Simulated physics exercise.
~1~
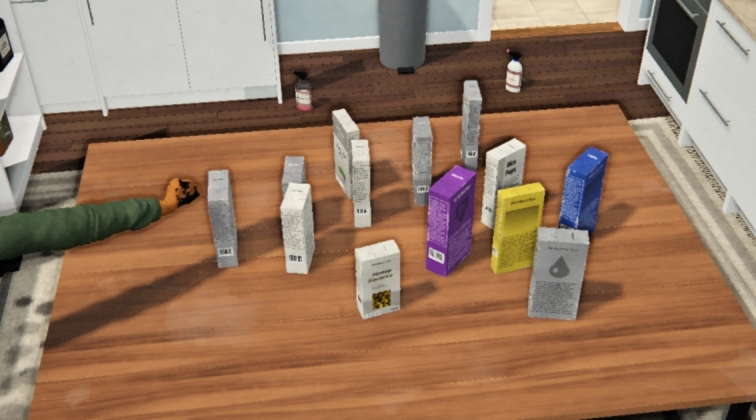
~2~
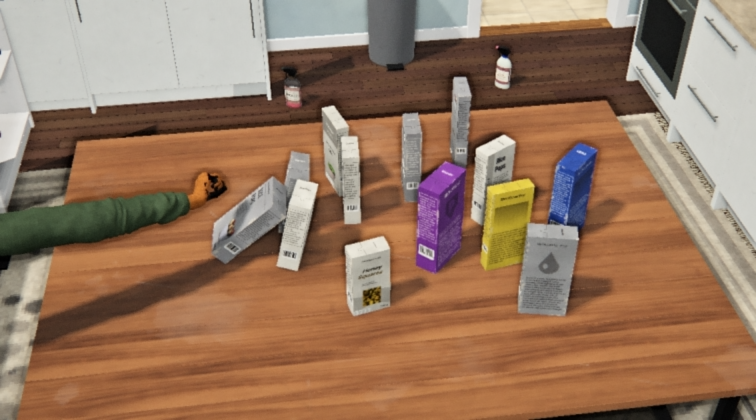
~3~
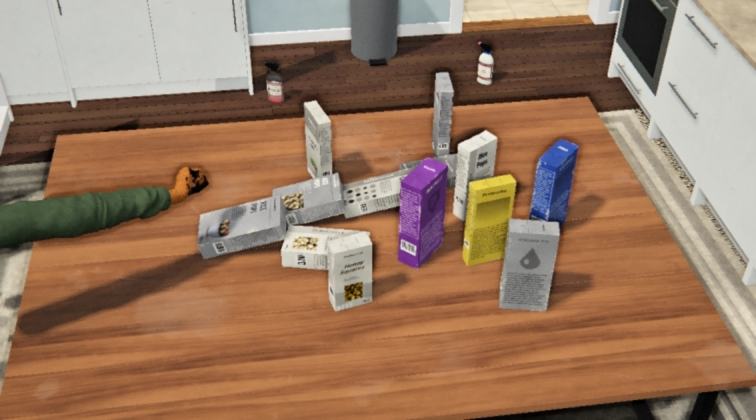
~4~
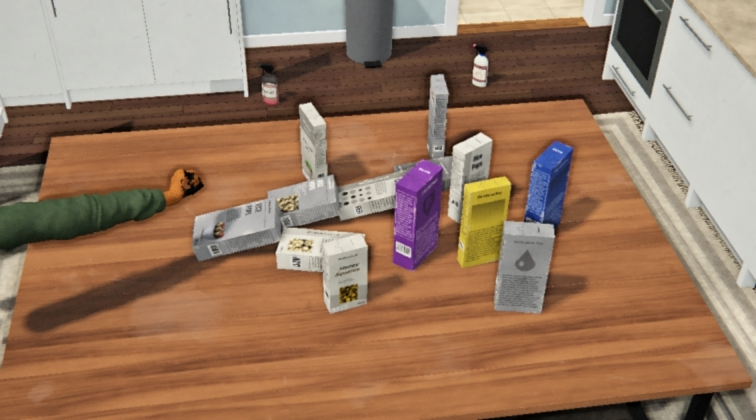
Several boxes toppled across a crowded wooden table after a gloved hand in a green sleeve reached in at the left and the nearest gray box tipped rightward into its neighbors, while the purple, yellow and blue boxes stayed standing to the end.
